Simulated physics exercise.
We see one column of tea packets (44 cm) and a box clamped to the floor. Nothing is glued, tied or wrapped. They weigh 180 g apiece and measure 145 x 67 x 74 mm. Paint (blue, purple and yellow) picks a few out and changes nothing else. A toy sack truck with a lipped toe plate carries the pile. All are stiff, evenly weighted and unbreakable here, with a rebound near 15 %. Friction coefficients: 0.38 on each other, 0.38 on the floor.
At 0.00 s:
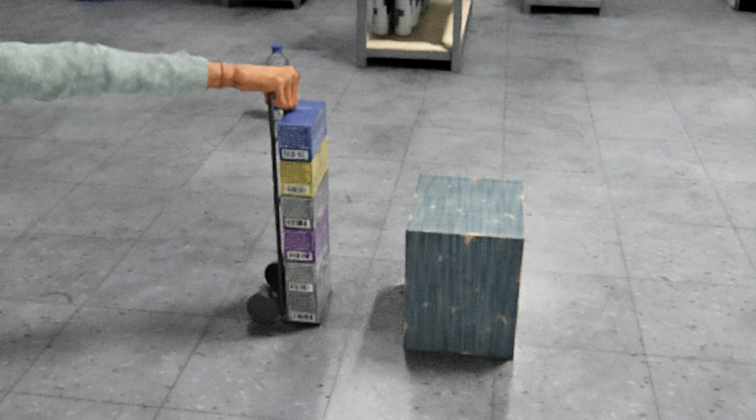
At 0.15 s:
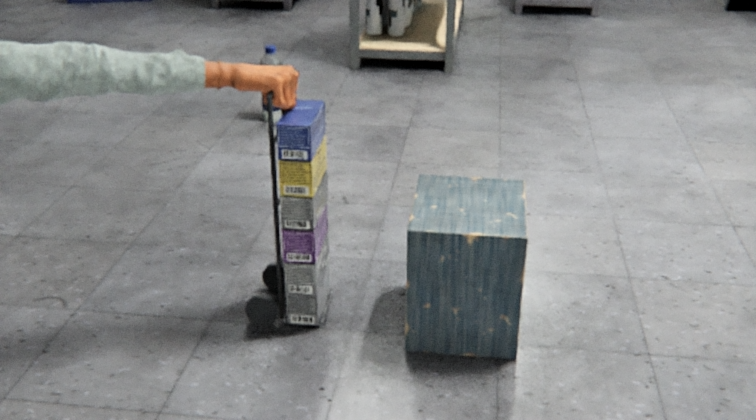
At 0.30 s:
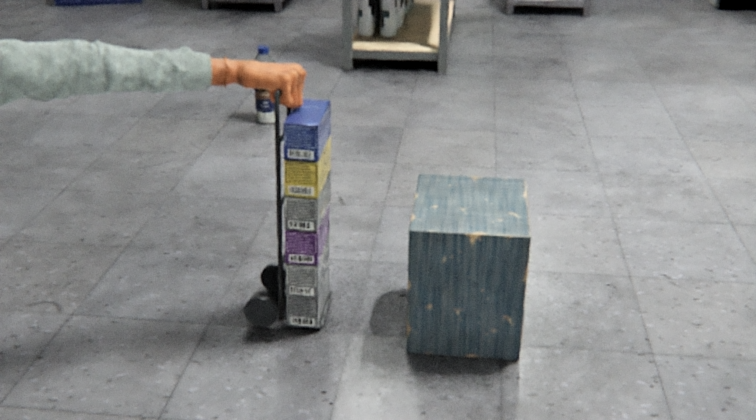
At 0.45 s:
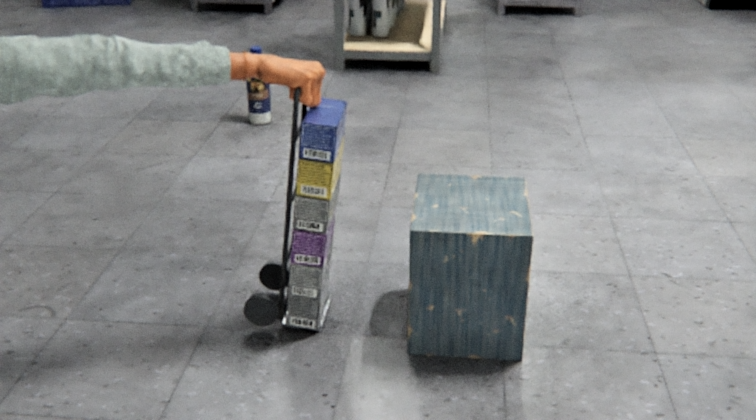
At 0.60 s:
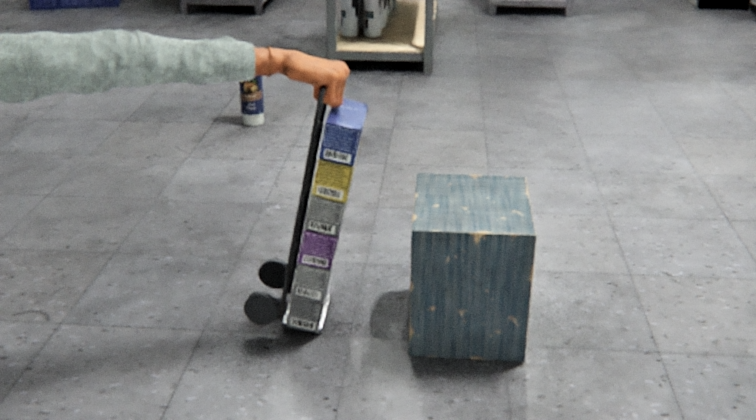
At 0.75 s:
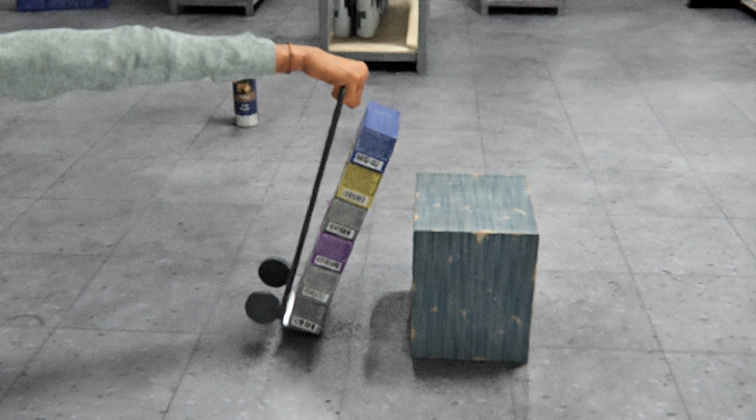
On a grey tiled floor, a hand tilts a small sack truck of stacked packets rightward.
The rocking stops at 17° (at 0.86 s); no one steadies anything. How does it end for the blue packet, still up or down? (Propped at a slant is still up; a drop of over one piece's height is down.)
That packet falls.
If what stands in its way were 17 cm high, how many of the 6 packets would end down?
Then 2.
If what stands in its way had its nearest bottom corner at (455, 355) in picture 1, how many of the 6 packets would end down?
In that case 3.
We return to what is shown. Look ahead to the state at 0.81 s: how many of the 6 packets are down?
By then 0.
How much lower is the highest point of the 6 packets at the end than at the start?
Roughly 10 cm.
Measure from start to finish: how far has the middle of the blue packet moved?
Roughly 43 cm away.
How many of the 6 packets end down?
It comes to 1.
After 0.81 s, none of the 6 packets down, 6 disturbed; blue packet leaning 26°, 25 mm lower; yellow packet leaning 26°.
After 0.88 s, none of the 6 packets down, 6 disturbed; blue packet leaning 34°, 50 mm lower; yellow packet leaning 34°, 38 mm lower.
After 1.02 s, 1 of the 6 packets down; blue packet on its side; purple packet leaning 38°.
At rest (1.9 s), 1 of the 6 packets down; blue packet on its side; purple packet leaning 38°; yellow packet leaning 38°, 38 mm lower. As the last picture would show them, middles, blue packet near (523, 188), purple packet near (365, 245).
